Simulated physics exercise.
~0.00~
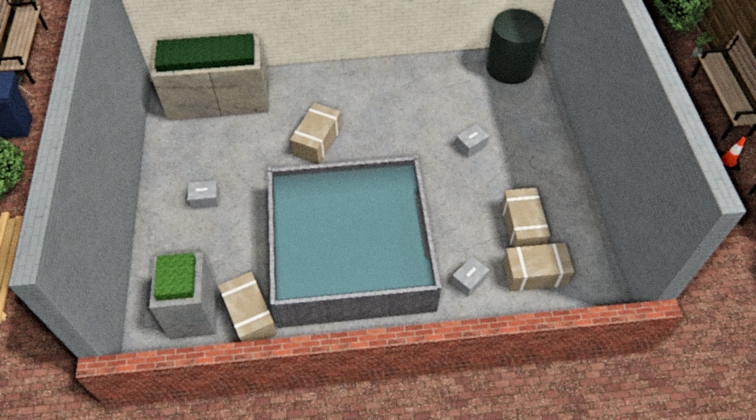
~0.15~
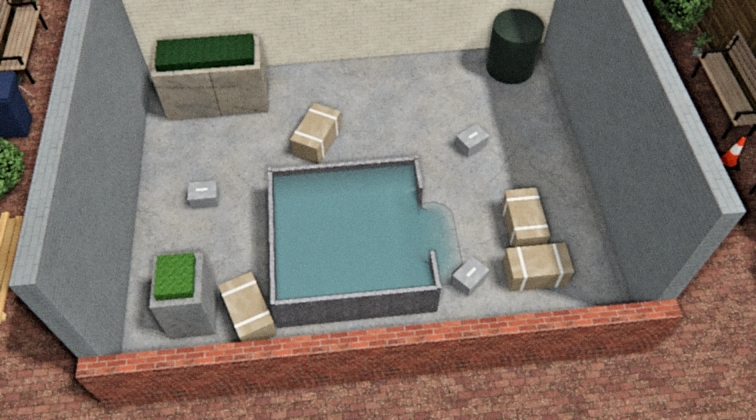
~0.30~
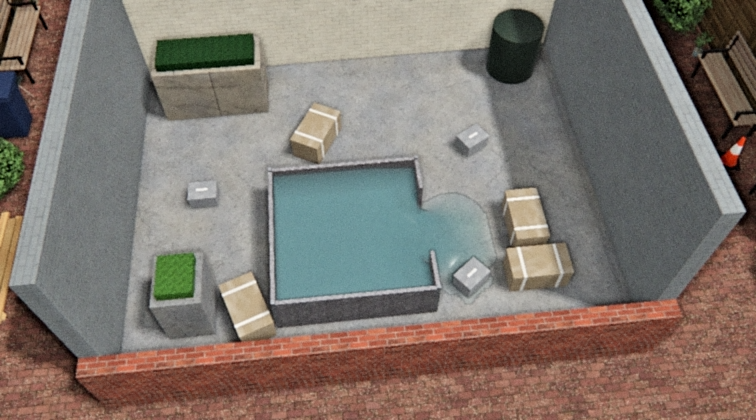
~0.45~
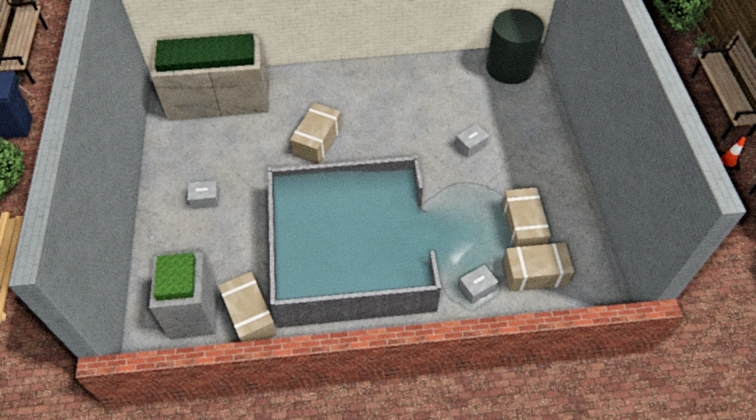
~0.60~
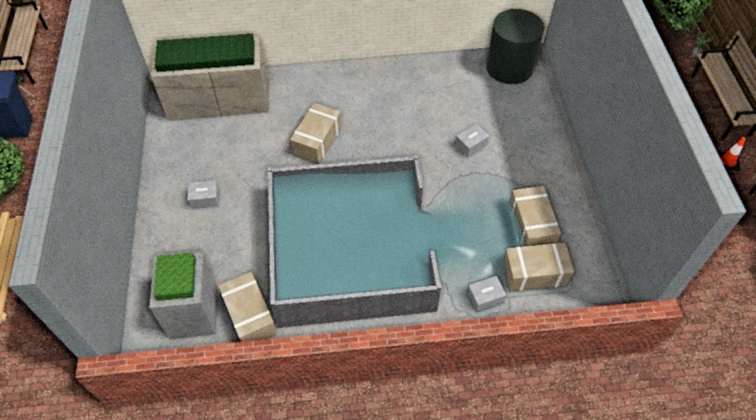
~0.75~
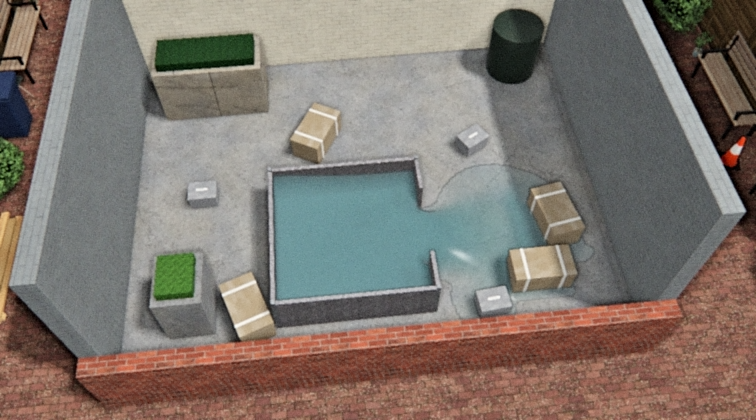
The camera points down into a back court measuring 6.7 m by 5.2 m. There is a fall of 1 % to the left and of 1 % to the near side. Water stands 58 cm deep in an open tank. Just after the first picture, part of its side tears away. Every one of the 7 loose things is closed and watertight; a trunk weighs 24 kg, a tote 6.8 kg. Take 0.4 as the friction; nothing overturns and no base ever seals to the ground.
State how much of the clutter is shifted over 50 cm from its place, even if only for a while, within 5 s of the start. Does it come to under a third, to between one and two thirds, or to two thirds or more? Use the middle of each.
Between one and two thirds.
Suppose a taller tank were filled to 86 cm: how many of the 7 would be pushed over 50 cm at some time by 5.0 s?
The count would be 4.
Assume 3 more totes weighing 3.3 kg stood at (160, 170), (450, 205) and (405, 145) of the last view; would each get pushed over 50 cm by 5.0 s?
Respectively: Doesn't reach it; tops it; doesn't reach it.
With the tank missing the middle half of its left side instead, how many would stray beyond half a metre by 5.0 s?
In that case the number is 2.
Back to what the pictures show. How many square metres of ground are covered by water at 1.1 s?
Wet: Near 10.5 m2.
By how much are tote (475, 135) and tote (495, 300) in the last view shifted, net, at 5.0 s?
In turn: 40 cm, 250 cm.
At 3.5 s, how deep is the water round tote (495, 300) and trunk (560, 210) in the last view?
11 and 16 cm.
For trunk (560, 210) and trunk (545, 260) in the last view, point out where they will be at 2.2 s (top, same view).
First near (595, 185), second near (603, 277).
After 1.1 s 2 of 7 are over 50 cm from their spots; 0 afloat.
After 2.2 s 3 of 7 are over 50 cm from their spots; 2 afloat.
After 3.5 s 2 of 7 are over 50 cm from their spots; 2 afloat.
After 5.0 s 3 of 7 are over 50 cm from their spots, and 3 have been at some point; 3 afloat.
